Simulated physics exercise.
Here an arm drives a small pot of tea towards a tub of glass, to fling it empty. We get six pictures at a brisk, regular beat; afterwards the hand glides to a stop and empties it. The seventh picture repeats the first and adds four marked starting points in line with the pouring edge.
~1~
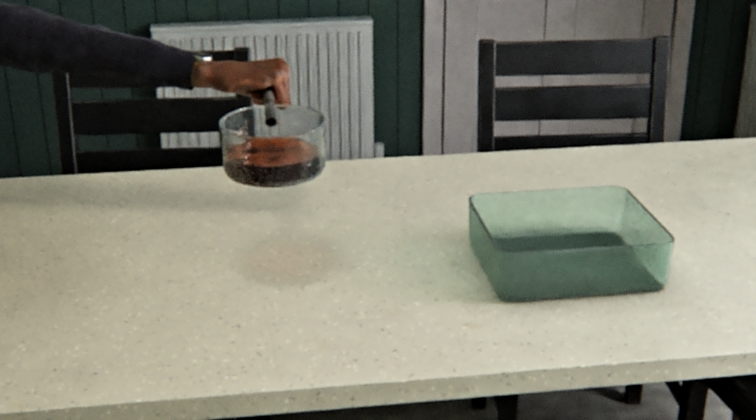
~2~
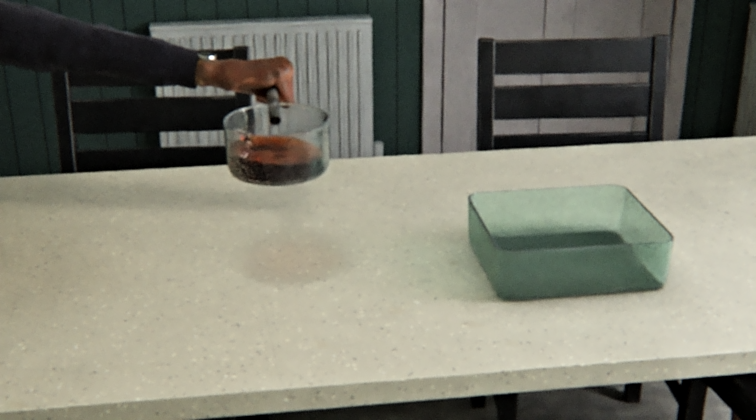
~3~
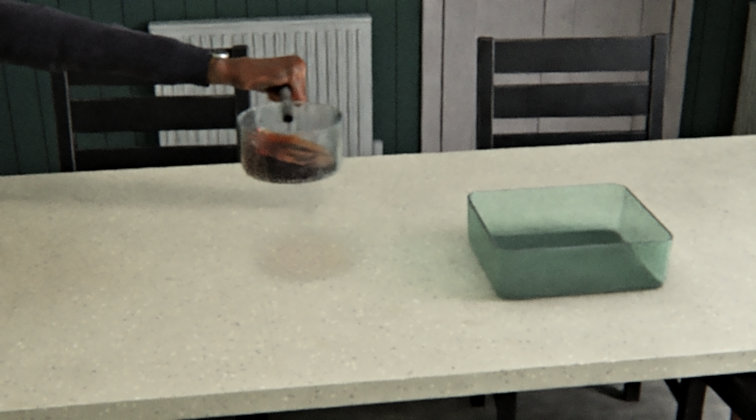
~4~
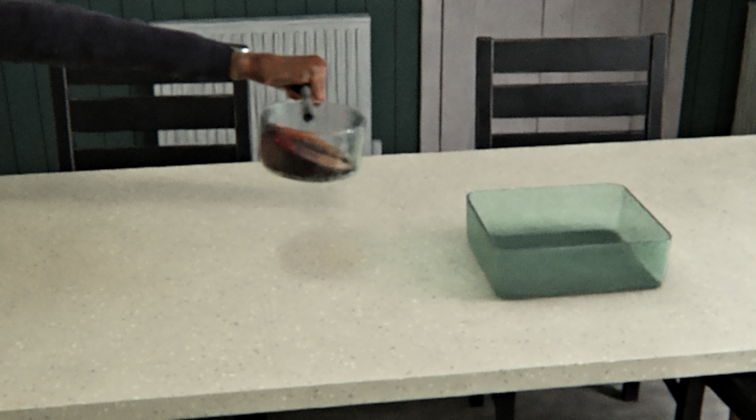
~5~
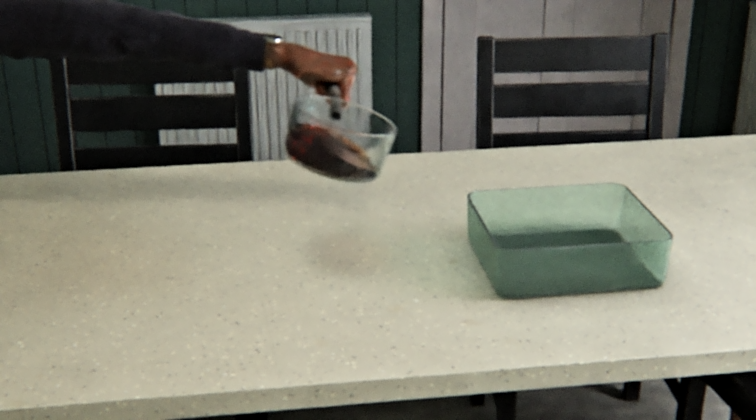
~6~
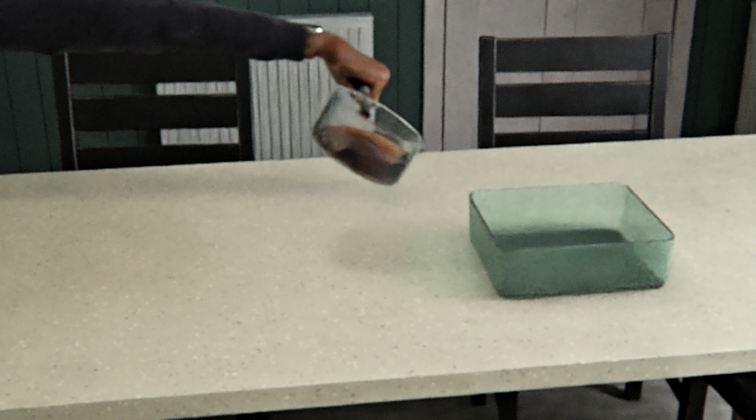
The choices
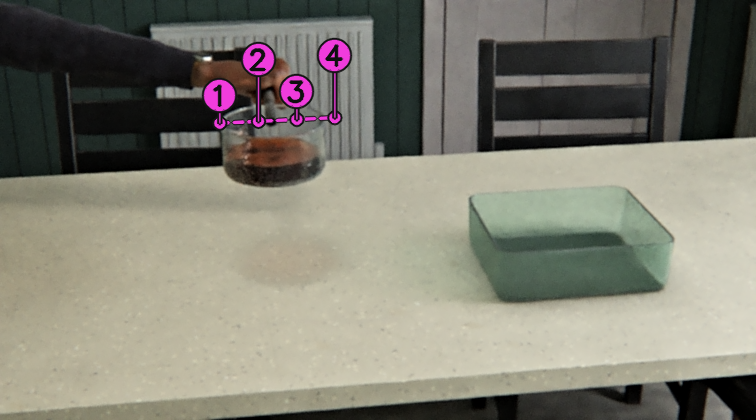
In a room with dark green panelled walls, a white radiator and black slatted chairs, a fixed camera looks slightly down across a long, pale speckled table. A dark-sleeved arm reaches in from the left, holding a clear pot of reddish-brown tea above the tabletop, while an empty green glass tub sits at the right. The hand carries the pot rightward, progressively tilting it toward the tub as the tea slants inside.
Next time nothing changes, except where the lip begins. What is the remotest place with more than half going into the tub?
3.
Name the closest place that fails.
That is place 2.
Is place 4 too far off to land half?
No.
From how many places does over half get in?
Two of the four.
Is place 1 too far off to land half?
Yes, that goes wrong.
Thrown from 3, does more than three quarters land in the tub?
No, less.
In magenta, 1 at (219, 123); 2 at (258, 121); 3 at (296, 119); 4 at (334, 117).
If 1 is chosen, about 6 % lands in the tub, 93 % falls short.
If 2 is chosen, about 32 % lands in the tub, 62 % falls short and 6 % goes beside or beyond.
If 3 is chosen, about 61 % lands in the tub, 23 % falls short and 15 % goes beside or beyond.
If 4 is chosen, about 73 % lands in the tub, 11 % falls short and 15 % goes beside or beyond.
